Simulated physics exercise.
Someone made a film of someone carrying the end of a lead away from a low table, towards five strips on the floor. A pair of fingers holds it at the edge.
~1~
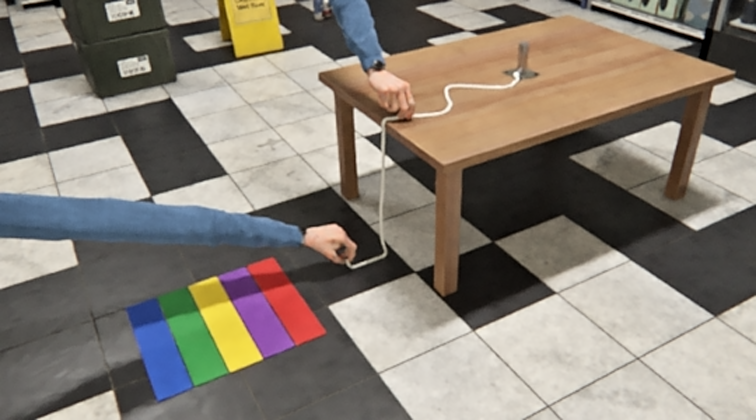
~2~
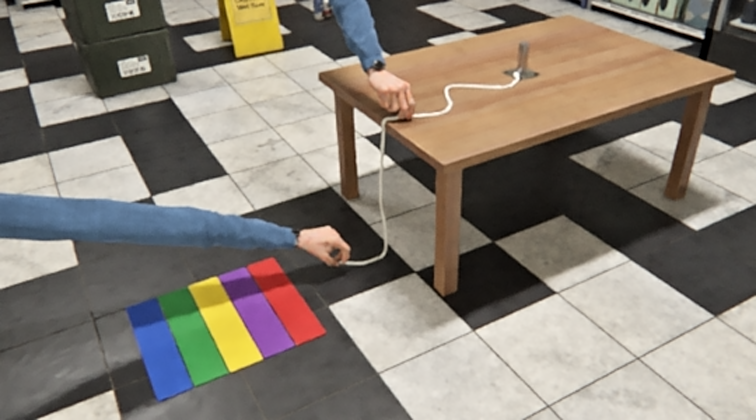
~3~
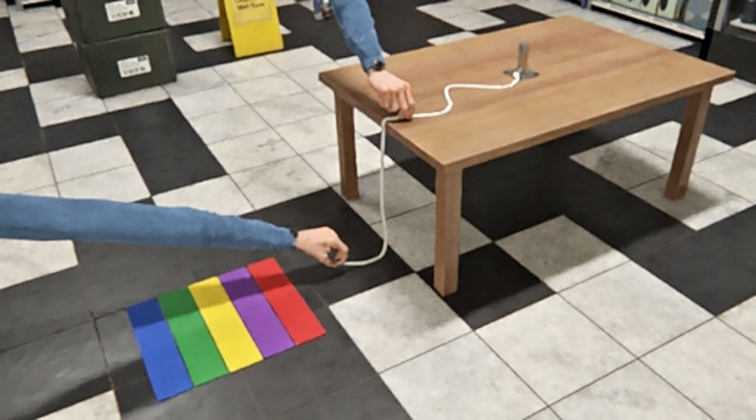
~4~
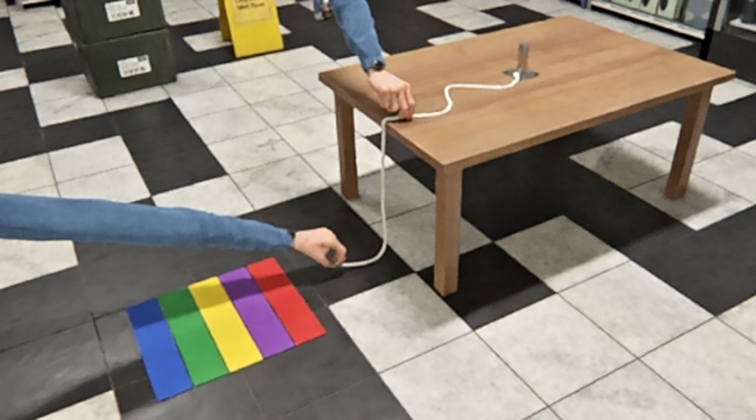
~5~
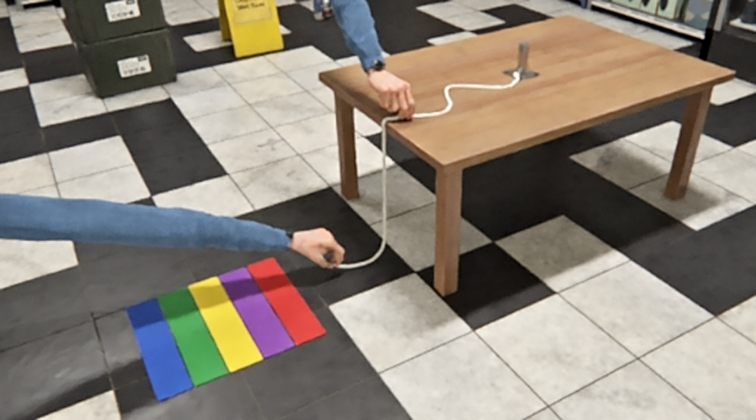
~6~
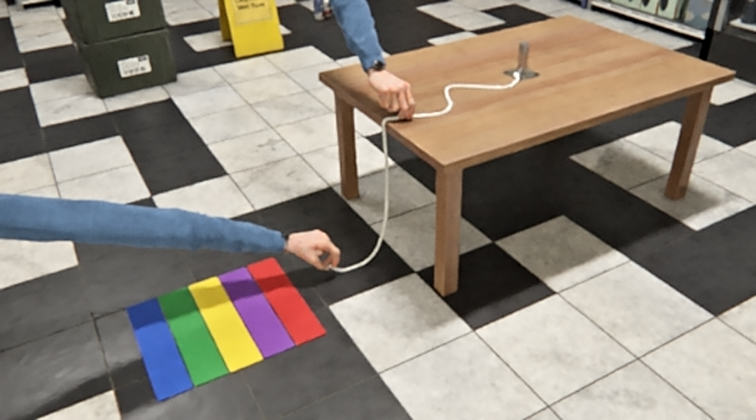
On a shop-like floor of black and white tiles, seen from above at an angle, a low wooden table stands at the right, with dark green bins and a yellow sign behind. Blue, green, yellow, purple and red strips lie side by side at lower left. One blue-sleeved hand holds a white lead at the table's edge while another draws its end slightly left; the camera stays still.
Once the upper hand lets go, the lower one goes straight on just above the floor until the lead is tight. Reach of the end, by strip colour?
Green.
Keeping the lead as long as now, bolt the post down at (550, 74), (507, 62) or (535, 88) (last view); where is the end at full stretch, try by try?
(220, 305), (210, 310) and (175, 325), in that order.
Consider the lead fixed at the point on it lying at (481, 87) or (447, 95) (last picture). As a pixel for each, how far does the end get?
(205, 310) and (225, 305).
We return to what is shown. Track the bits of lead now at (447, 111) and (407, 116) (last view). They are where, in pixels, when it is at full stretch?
At (396, 114), then (363, 142).
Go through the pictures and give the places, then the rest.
The first picture shows end (347, 260); red (301, 324); purple (270, 336); yellow (238, 349); green (204, 362); blue (169, 376).
The second picture shows end (340, 262); lead through (511, 86) (449, 87) (441, 114) (383, 133) (381, 195) (386, 247).
The third picture shows end (338, 263).
The fourth picture shows end (336, 264); lead through (511, 86) (449, 87) (441, 114) (384, 133) (383, 194) (384, 248).
The fifth picture shows end (334, 264).
The sixth picture shows end (330, 266); lead through (512, 86) (449, 87) (441, 114) (384, 133) (387, 193) (377, 249).
A little later, end near (258, 292); over purple.
Next, end near (215, 307); over yellow.
When it is tight, end near (188, 317); over green. Over green.
